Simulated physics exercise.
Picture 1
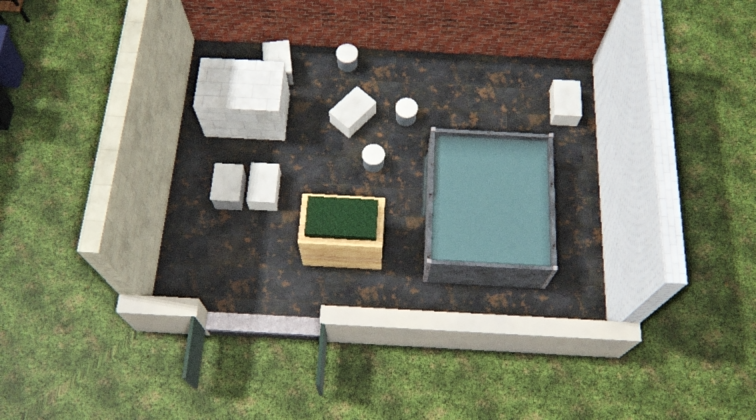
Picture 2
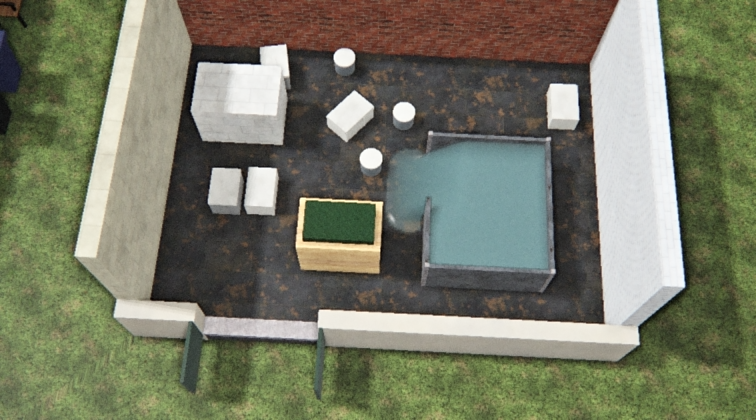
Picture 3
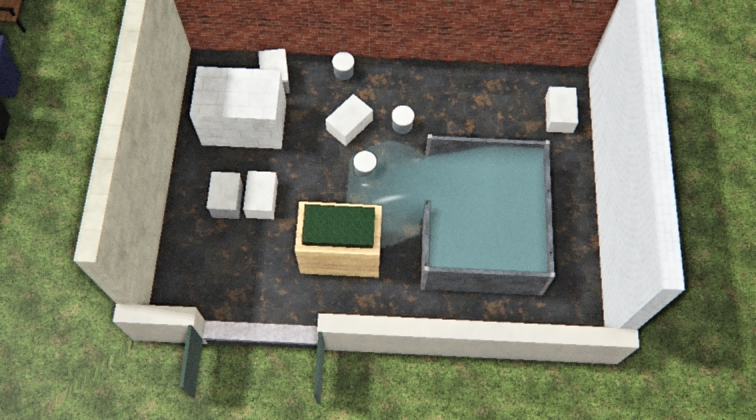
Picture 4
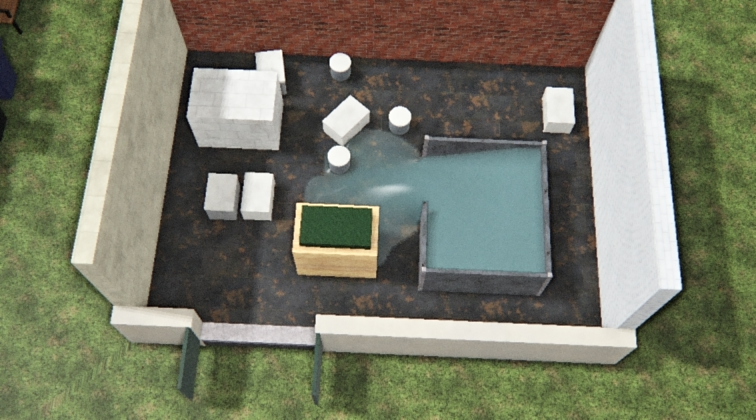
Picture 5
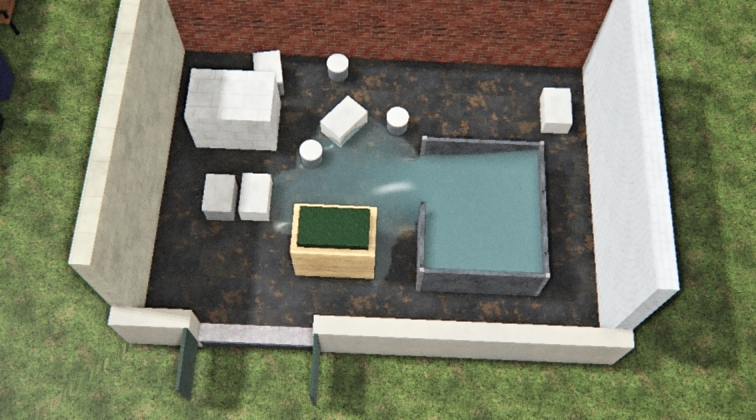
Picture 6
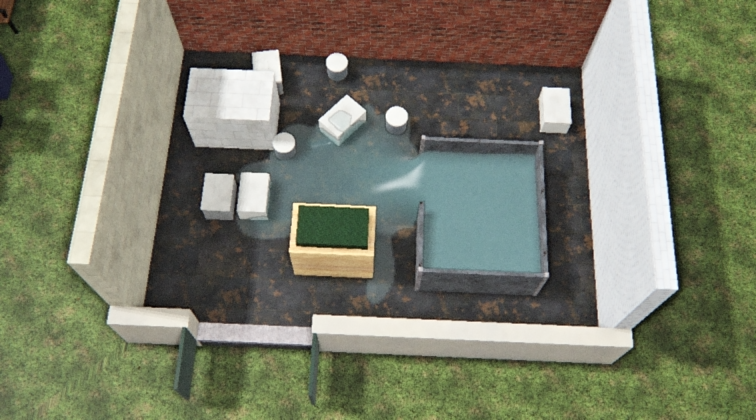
At first, a dark-walled tank of blue-green water stands full among white blocks and cylinders in a walled yard. Then part of its left wall opens and water spreads leftward across the dark floor, carrying one white cylinder left toward the large block while the other objects stay put.
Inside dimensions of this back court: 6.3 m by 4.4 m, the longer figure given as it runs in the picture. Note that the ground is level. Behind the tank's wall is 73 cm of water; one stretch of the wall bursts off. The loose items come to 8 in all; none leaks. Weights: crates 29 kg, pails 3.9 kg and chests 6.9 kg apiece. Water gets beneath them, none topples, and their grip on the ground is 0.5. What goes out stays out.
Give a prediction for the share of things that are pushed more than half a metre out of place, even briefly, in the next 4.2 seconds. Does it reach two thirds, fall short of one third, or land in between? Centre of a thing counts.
It meets or tops two thirds.
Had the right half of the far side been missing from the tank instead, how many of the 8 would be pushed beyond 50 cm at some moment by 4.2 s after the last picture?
Then 5.
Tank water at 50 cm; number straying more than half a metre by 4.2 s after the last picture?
In that case 6 of them.
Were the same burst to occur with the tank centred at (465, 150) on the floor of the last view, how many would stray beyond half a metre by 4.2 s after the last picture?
Then the count would be 6.
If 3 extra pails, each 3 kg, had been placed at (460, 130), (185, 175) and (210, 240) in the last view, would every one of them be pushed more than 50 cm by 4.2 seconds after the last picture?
Result, one by one: Not exceeded, exceeded and exceeded.
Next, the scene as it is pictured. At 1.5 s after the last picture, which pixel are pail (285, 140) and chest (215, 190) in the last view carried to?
They should sit about (290, 93) and (165, 183) in the last view.
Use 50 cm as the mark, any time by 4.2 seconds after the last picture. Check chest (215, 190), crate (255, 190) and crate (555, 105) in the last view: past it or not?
In order: Farther, farther and not as far.
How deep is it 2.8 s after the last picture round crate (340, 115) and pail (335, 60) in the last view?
Some 19 cm at the first, some 6 cm at the second.
Then, 0.4 s after the last picture 1 of 8 are over 50 cm from their spots; 1 afloat.
Then, 1.5 s after the last picture 5 of 8 are over 50 cm from their spots; 5 afloat.
Then, 2.8 s after the last picture 6 of 8 are over 50 cm from their spots; 5 afloat.
Then, 4.2 s after the last picture 5 of 8 are over 50 cm from their spots, and 6 have been at some point; 6 afloat.
